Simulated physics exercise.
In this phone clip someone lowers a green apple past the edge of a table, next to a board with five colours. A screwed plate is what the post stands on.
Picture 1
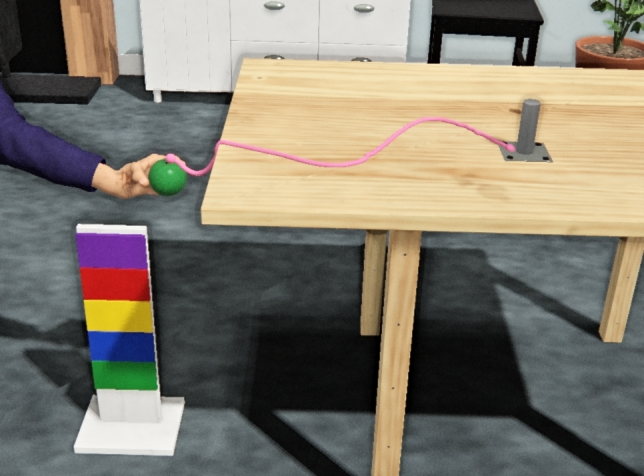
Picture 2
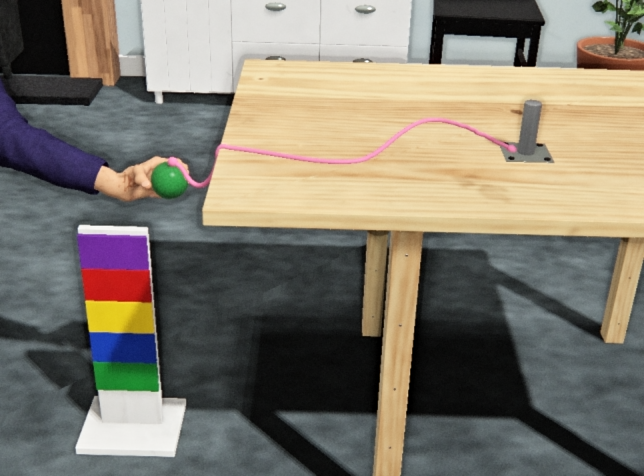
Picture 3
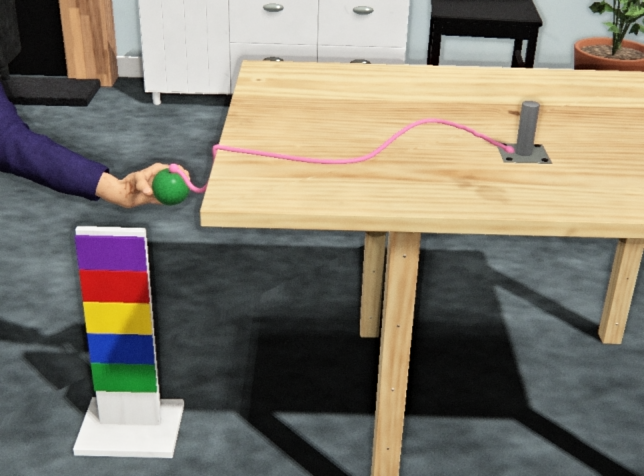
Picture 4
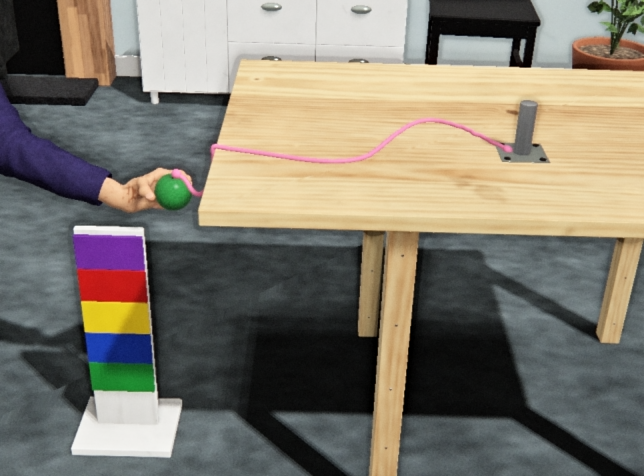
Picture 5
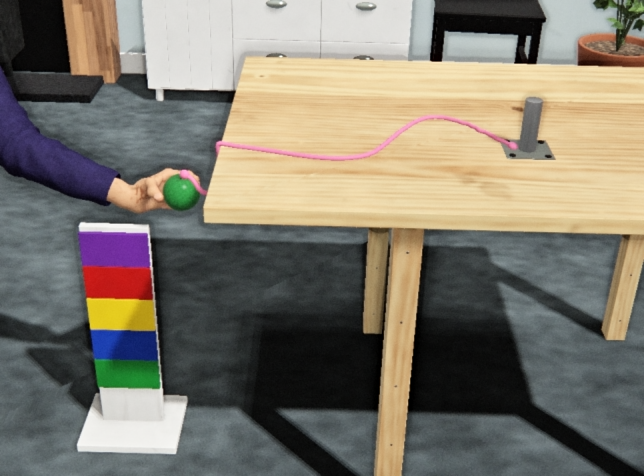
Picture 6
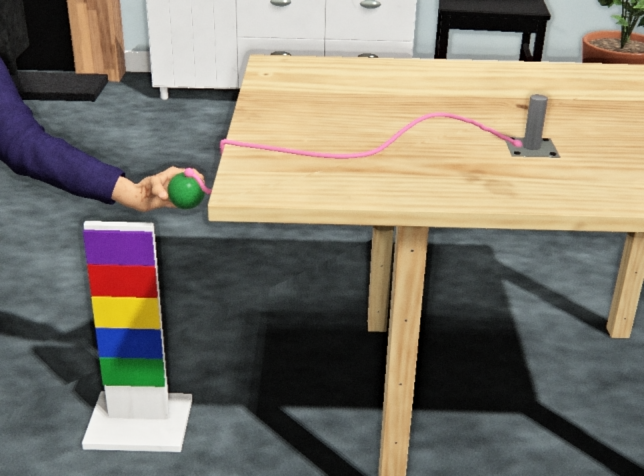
In a room with a wooden table, a hand held a green ball on a pink cord tied to a post, easing it slightly right and down beside the table's edge, above a striped stand.
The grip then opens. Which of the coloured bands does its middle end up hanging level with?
It ends up level with the yellow band.
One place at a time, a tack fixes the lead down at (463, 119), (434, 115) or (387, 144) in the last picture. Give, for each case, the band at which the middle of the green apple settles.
Note: Try 1 red; try 2 red; try 3 purple.
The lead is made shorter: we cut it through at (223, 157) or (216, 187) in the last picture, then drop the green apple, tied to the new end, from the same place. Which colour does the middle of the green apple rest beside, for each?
Taking them in turn: Purple; red.
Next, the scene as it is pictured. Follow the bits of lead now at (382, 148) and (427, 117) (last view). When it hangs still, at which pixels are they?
I'd put the first at about (295, 135) and the other at about (394, 140).
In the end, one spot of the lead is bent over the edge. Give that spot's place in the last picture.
That spot is roughly at (317, 155).
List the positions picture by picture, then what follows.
The first picture shows green apple (167, 177); purple (112, 252); red (115, 286); yellow (118, 317); blue (122, 348); green (125, 377).
The second picture shows green apple (170, 180); lead through (484, 135) (418, 123) (380, 150) (307, 160) (220, 153).
The third picture shows green apple (171, 187).
The fourth picture shows green apple (174, 192); lead through (480, 136) (414, 124) (376, 151) (301, 159) (215, 156).
The fifth picture shows green apple (181, 192).
The sixth picture shows green apple (186, 191); lead through (490, 130) (423, 118) (386, 145) (310, 154) (224, 151).
A little later, apple near (264, 289); level with red.
Next, apple near (218, 312); level with yellow.
When it is over, apple near (225, 312); level with yellow. Its centre hangs level with the yellow band.
